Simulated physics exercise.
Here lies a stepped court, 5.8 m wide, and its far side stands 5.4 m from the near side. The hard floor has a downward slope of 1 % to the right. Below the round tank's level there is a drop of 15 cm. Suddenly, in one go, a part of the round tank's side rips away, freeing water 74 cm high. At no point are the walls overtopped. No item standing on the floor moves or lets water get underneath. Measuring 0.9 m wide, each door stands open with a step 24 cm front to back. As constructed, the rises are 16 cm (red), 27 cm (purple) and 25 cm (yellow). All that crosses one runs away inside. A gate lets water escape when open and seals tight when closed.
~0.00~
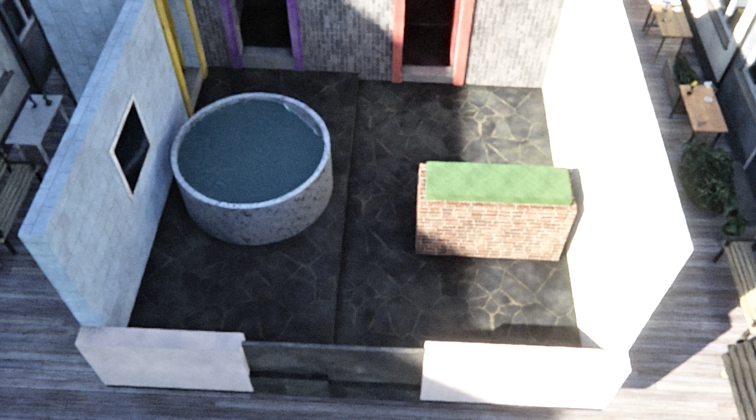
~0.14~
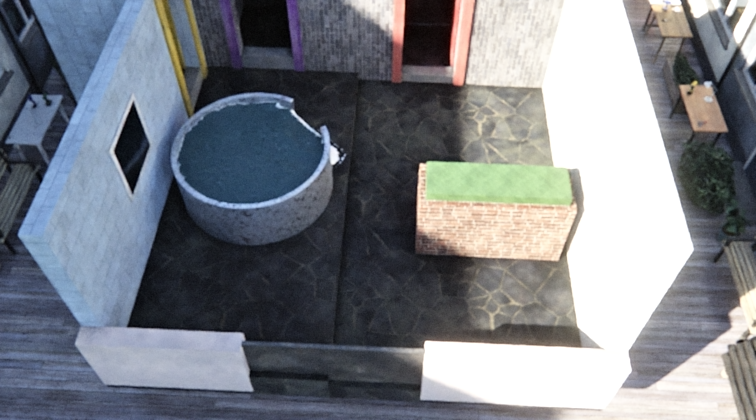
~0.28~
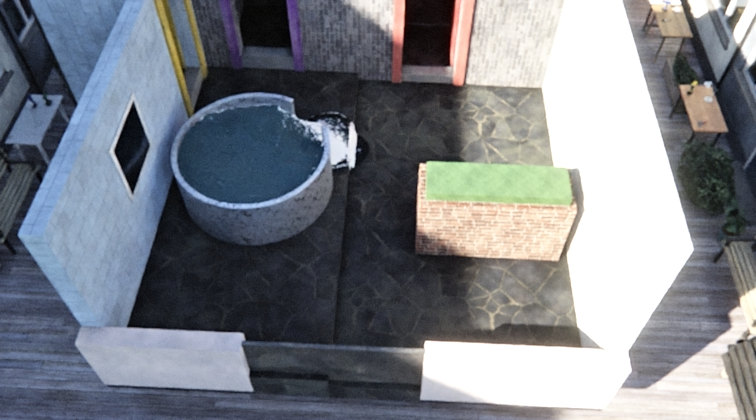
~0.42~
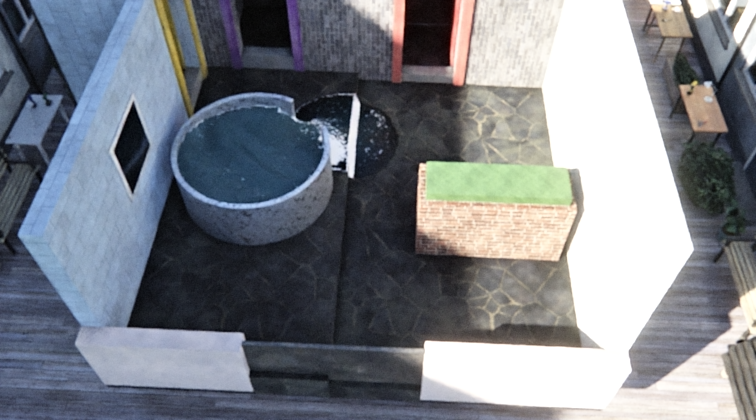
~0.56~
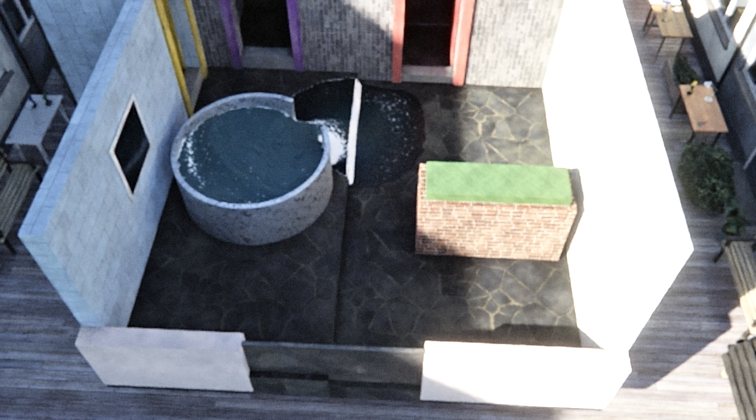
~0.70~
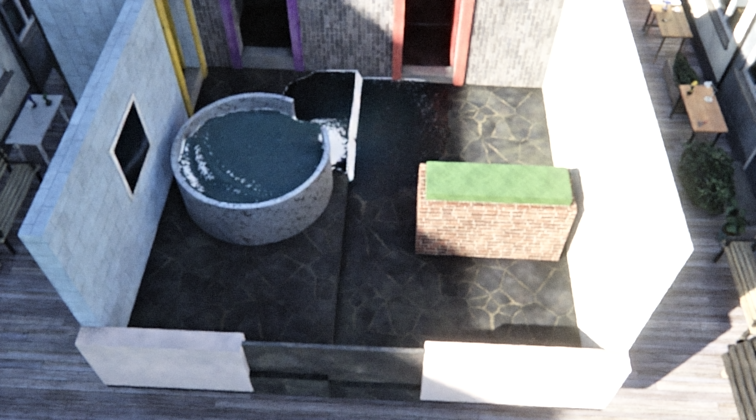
Water pours through a gap in the round tank's far side and spreads across dark paving.
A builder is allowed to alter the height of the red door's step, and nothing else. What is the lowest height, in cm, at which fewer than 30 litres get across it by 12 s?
18 cm.
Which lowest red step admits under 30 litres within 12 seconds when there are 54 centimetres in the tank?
12.0 cm.
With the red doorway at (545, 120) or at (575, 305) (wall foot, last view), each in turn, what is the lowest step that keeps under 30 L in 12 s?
First place around 31 cm, second around 10.0 cm.
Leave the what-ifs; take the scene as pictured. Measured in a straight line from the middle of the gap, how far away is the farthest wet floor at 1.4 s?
About 4.2 metres out.
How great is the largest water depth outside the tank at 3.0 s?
36 cm.
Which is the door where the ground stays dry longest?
That's the yellow one.
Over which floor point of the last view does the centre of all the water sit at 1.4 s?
Around (300, 164).
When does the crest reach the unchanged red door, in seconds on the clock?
Near 1.2 seconds.
After 1.4 s water covers 30 % of the floor, deepest (38 cm) near (323, 147); 24 cm at the red door, 9 litres in over its 16 cm step.
After 3.0 s water covers 40 % of the floor, deepest (36 cm) near (536, 218); 17 cm at the red door, 34 litres in over its 16 cm step.
After 12.0 s water covers 75 % of the floor, deepest (20 cm) near (585, 381); 14 cm at the red door, 52 litres in over its 16 cm step.
At the red door as built, the water arrived by 0.7 s and peaked near 24 cm at 1.2 s.
Run again over the same 12 s with other heights there, 78 litres in over 14.5 cm, 16 litres over 20 cm. The limit of 30 litres is kept from about 18 cm up.
